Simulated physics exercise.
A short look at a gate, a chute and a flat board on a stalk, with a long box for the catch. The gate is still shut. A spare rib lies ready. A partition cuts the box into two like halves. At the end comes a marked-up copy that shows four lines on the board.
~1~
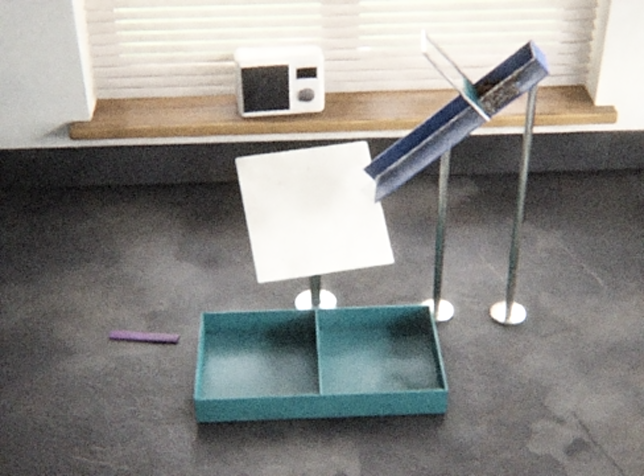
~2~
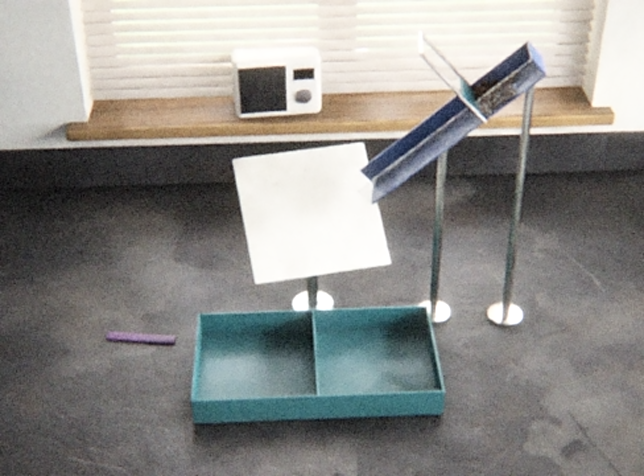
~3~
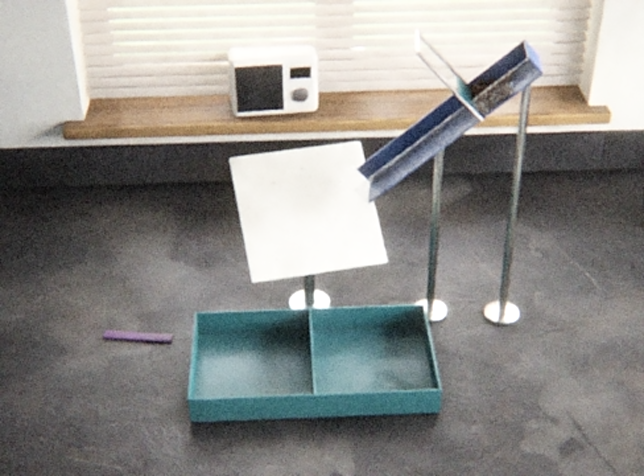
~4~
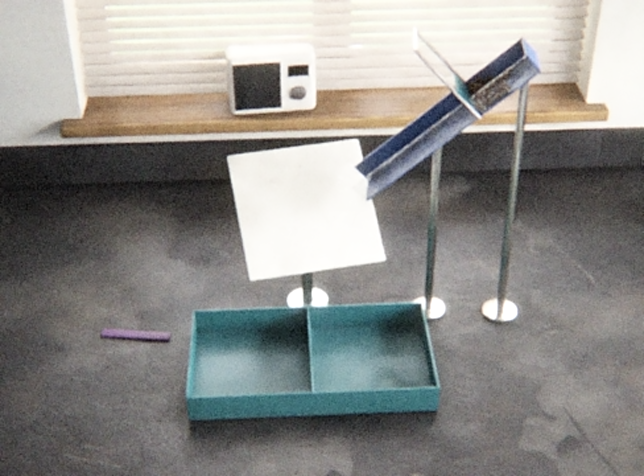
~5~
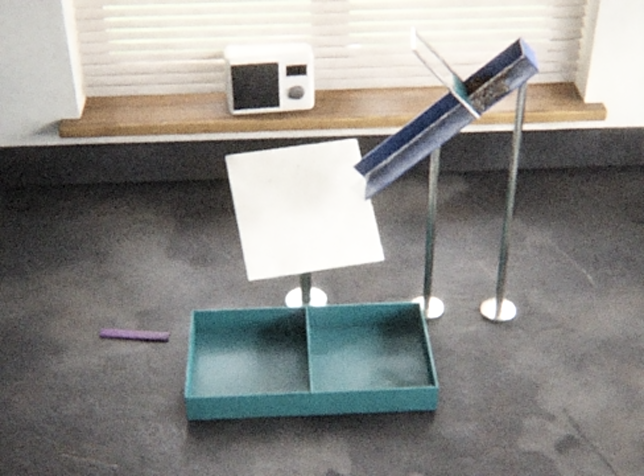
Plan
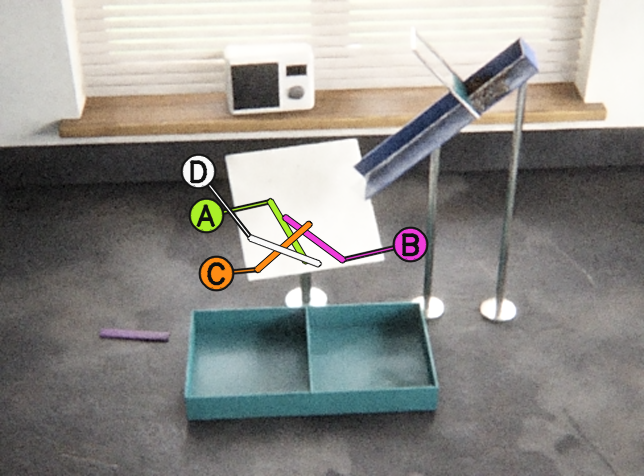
View drifting slightly right over a motionless blue chute with its gate shut, a tilted white board and a divided teal box.
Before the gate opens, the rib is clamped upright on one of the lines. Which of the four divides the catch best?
C is best.
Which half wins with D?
More lands on the right.
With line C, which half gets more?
The left half.
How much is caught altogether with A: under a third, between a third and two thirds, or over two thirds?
Over two thirds.
On the marked copy, line A from (270, 201) to (305, 260); line B from (285, 217) to (342, 259); line C from (308, 224) to (257, 269); line D from (251, 238) to (318, 263).
If A is chosen, of what is caught, about a tenth in the left half, the larger part in the right.
If B is chosen, of what is caught, about a tenth in the left half, almost all in the right.
If C is chosen, of what is caught, roughly two thirds in the left half, roughly a third in the right.
If D is chosen, of what is caught, about a tenth in the left half, almost all in the right.
